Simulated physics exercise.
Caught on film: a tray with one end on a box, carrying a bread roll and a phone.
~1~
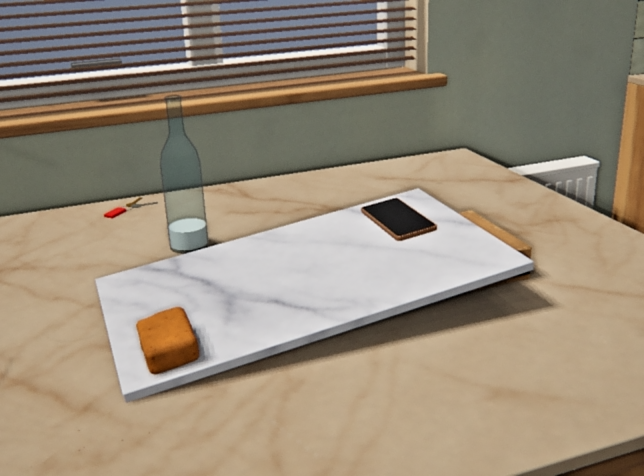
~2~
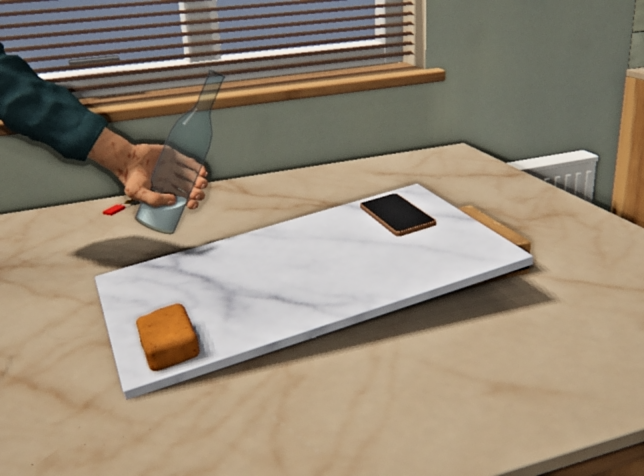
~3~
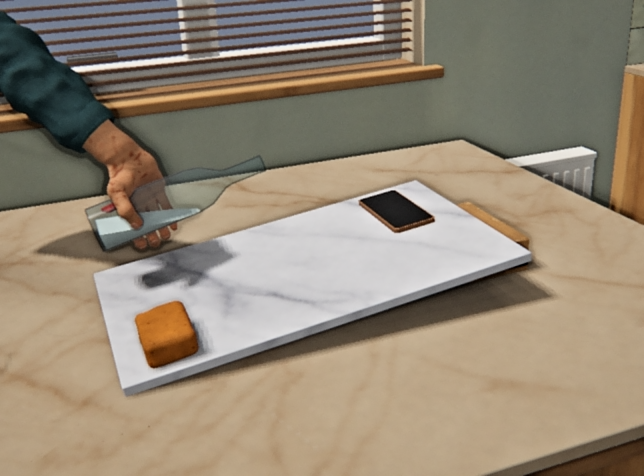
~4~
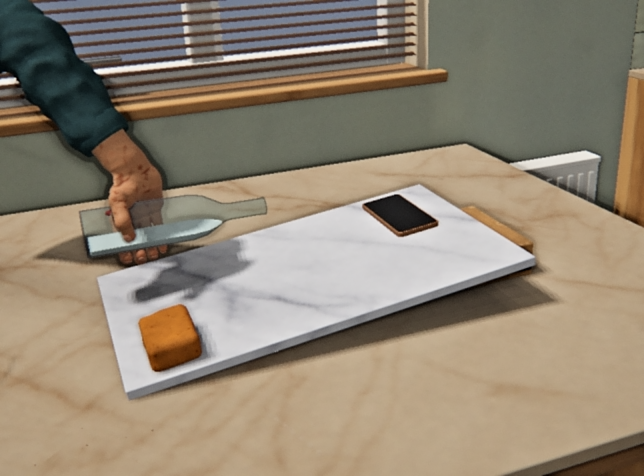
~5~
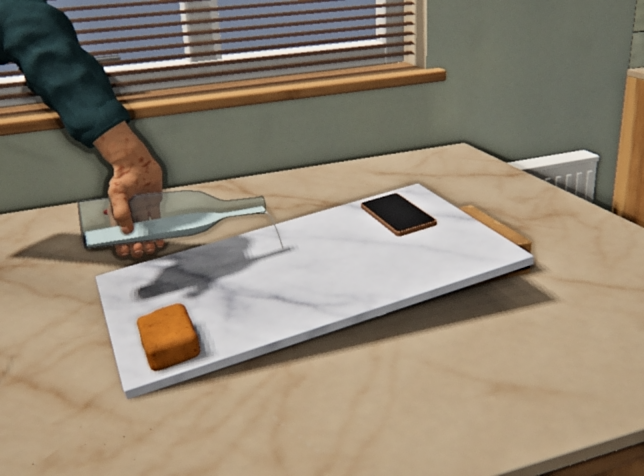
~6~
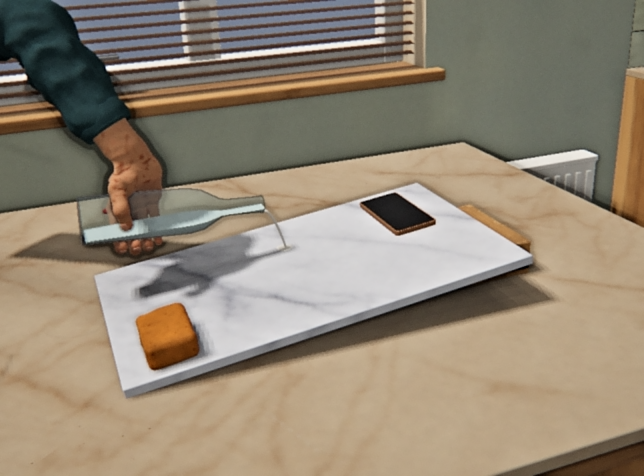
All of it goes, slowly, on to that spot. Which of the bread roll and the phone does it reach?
The bread roll escapes and the phone escapes.
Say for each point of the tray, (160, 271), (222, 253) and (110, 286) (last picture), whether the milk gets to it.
In turn: In the puddle, soaked, reached.
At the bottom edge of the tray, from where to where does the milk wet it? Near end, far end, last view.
Between (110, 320) and (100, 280).
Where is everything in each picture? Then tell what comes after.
In the first frame, the tray slopes down to the left; bottle (181, 172) nearly empty; bread roll (167, 339); phone (397, 218).
In the second frame, bottle (186, 149) tipped 30° with all of its load; bread roll (167, 336).
In the third frame, bottle (183, 195) tipped 75° with all of its load; phone (395, 211).
In the fourth frame, the tray slopes down to the left; bottle (179, 220) tipped 90° with all of its load; bread roll (169, 337).
In the fifth frame, the first of it lands; bottle (178, 214) tipped 95° with all of its load; phone (397, 214).
In the sixth frame, the first of it lands; bottle (177, 212) tipped 95° with all of its load; bread roll (167, 335); phone (396, 213).
Shortly, it runs down to the left; the bread roll is still dry; the phone is still dry.
Then, it runs down to the left and off the end; the bread roll is still dry; the phone is still dry.
At the finish, it runs down to the left and off the end; the bread roll is still dry; the phone is still dry.
